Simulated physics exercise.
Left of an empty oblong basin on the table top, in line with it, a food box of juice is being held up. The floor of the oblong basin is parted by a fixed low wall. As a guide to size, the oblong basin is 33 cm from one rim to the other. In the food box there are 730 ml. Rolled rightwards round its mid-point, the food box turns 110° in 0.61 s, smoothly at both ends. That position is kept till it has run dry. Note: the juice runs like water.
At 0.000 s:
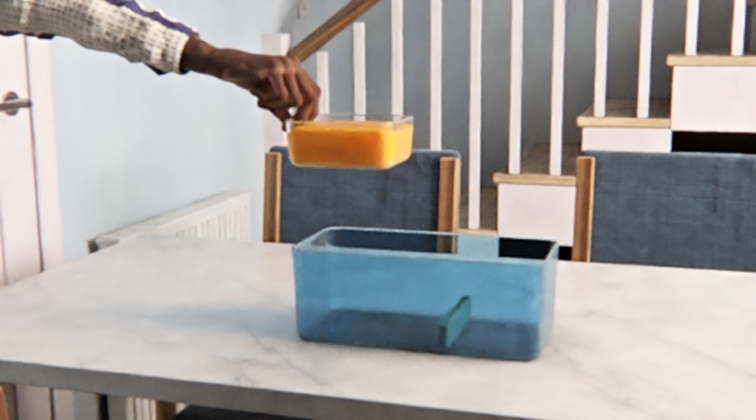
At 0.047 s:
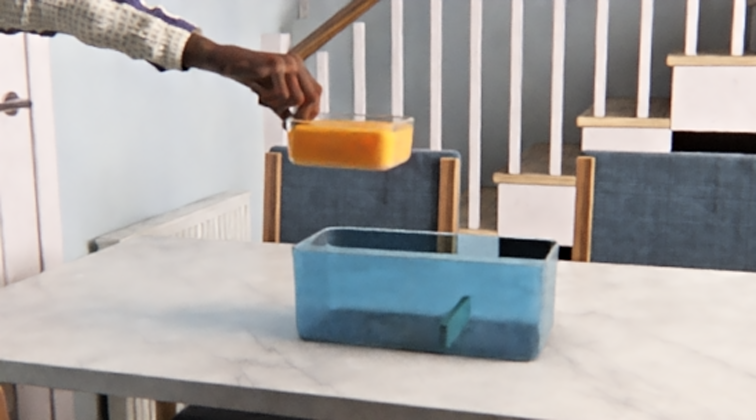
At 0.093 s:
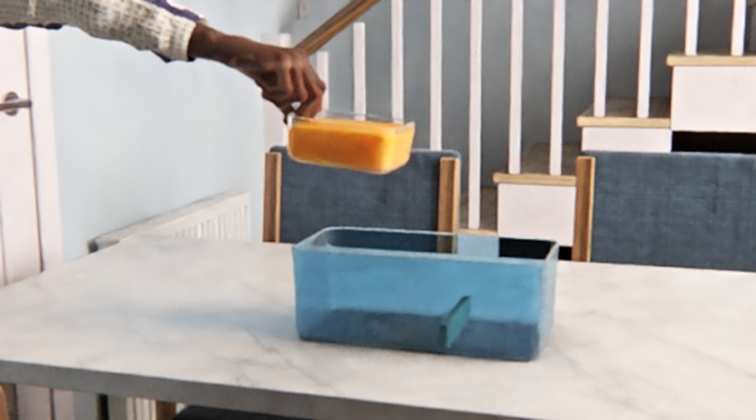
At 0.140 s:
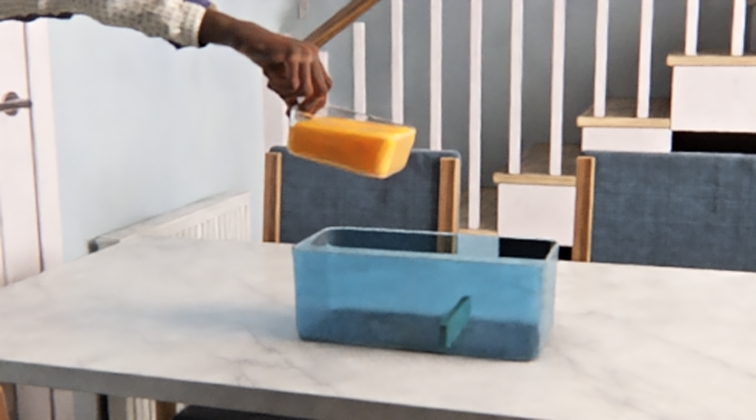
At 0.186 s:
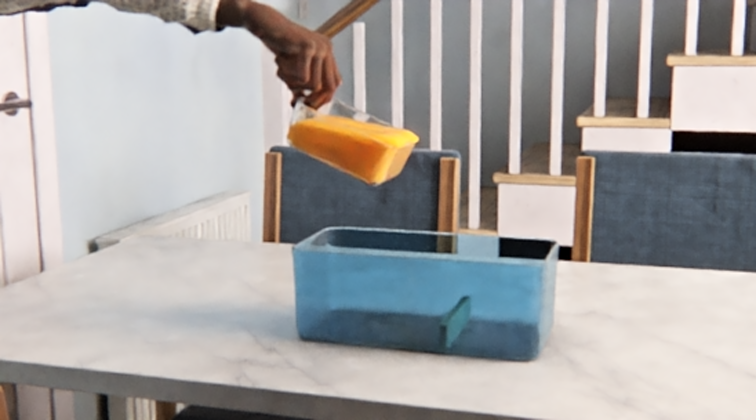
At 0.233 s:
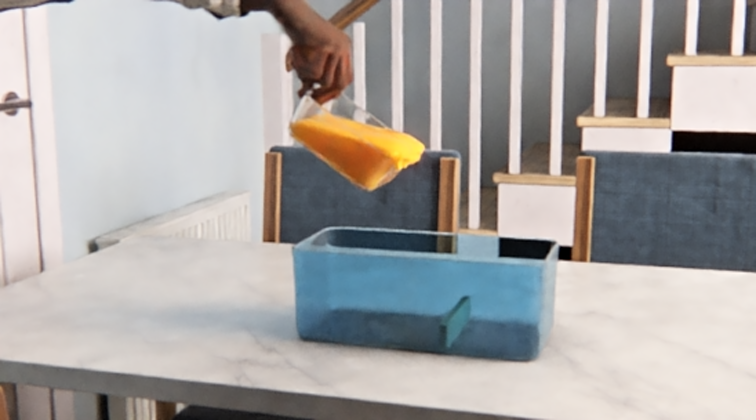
In a bright room with white stair railings behind, a marble-topped table with blue-grey chairs is seen from the front and slightly above by a still camera. A translucent blue oblong basin with a small dark green upright piece inside stands on it, and a hand holds a clear box of orange juice above its left part. The hand steadily tilts the box rightwards, and juice starts crossing its lowered right edge.
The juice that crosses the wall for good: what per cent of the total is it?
It is about 35 per cent of the total.
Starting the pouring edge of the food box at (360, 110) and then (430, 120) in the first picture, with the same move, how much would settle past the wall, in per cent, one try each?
I'd say 20 percent on the first go, 50 percent on the next.
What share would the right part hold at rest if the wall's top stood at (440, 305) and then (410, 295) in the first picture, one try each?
The first gives near 50 per cent and the second near 75 per cent.
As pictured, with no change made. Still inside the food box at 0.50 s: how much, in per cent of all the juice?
I reckon about 7 in a hundred is still held.
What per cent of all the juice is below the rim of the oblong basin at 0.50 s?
Roughly 58 percent.
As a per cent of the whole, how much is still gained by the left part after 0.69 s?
About 1 percent.
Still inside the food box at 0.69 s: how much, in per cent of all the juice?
What remains is about 0 percent of it all.
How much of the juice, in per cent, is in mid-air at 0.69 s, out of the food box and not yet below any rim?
In-air share: About 7 %.
By 0.50 s the tilt is 101° and 7 per cent is still to pour, 34 is left of the wall and 24 right of it.
By 0.69 s the tilt is 110° and 0 per cent is still to pour, 58 is left of the wall and 31 right of it.
By 0.89 s the tilt is 110° and 0 per cent is still to pour, 57 is left of the wall and 35 right of it.
By 1.11 s the tilt is 110° and 0 per cent is still to pour, 59 is left of the wall and 35 right of it.
At rest 59 per cent lies left of the wall, 35 right of it and 6 outside.
